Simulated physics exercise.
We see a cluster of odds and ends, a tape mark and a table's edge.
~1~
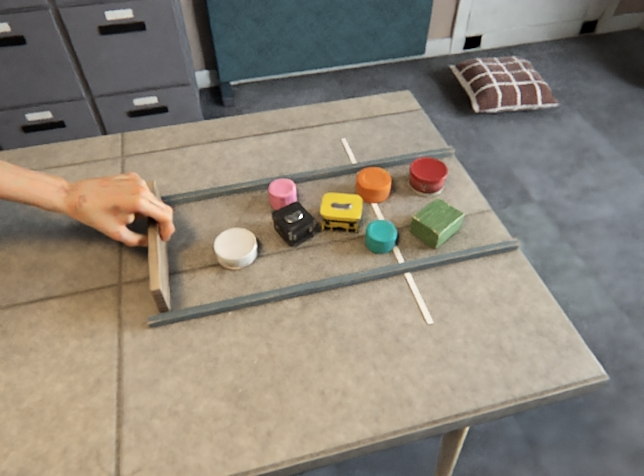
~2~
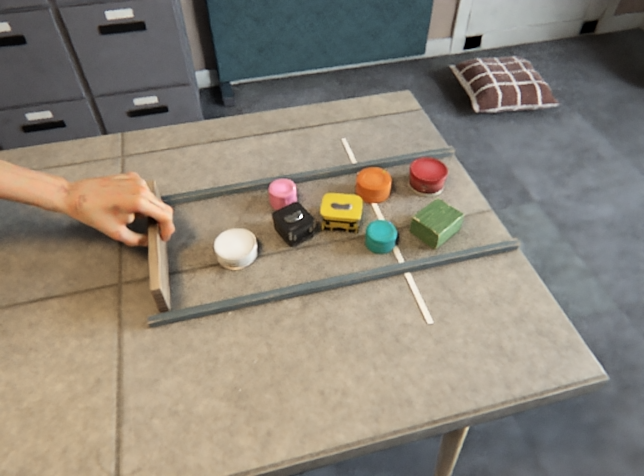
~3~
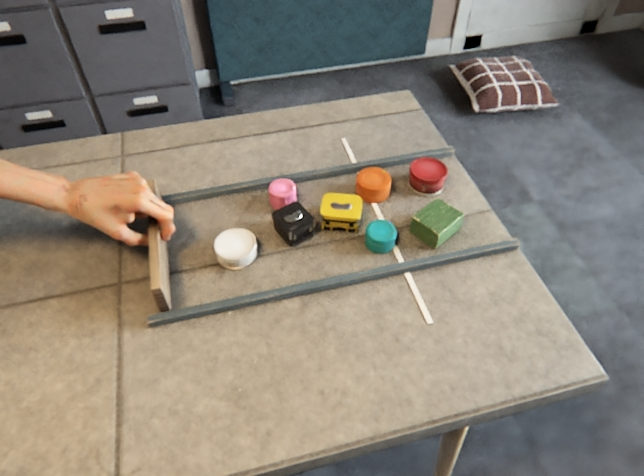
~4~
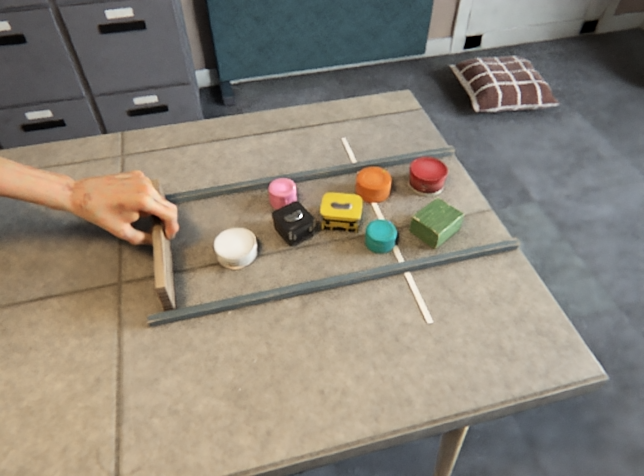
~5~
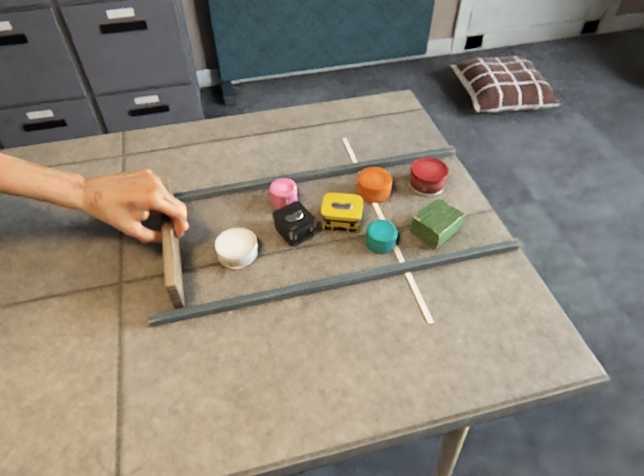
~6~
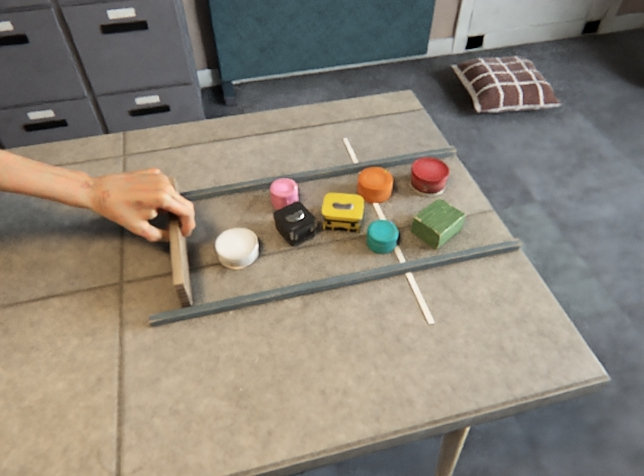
A hand at the left grips an upright board on a grey-brown tabletop, seen from above at an angle in a room with drawers and a checked cushion on the floor. Between two dark rails sit a white tin, pink lid, black case, yellow case, orange and turquoise lids, red pot and green block, near pale tape. The board rests, then slides slightly right, touching nothing, while the objects and camera stay practically still.
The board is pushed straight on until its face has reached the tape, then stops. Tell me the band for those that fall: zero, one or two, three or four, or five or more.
In the end the number that fall off is zero.
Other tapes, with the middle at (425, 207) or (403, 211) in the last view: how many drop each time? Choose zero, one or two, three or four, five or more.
The falls would be either one or two; none at all.
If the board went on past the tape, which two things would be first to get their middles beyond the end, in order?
The order is the yellow case, then the red pot.
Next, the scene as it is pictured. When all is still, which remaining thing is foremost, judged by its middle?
That is the red pot.
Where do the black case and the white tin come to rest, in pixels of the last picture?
About (430, 202), and the other about (407, 221).
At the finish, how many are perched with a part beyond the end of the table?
That would be 1.
Soon after, none off yet; red pot at rest near (429, 176); green block at rest near (438, 223); orange lid at rest near (375, 185).
Then, none off yet; red pot at rest near (429, 176); green block at rest near (438, 223); orange lid at rest near (378, 182).
Further on, none off yet; red pot moved a little near (436, 169); green block at rest near (438, 223); orange lid moving near (380, 181).
At rest, the number that fall off is zero.
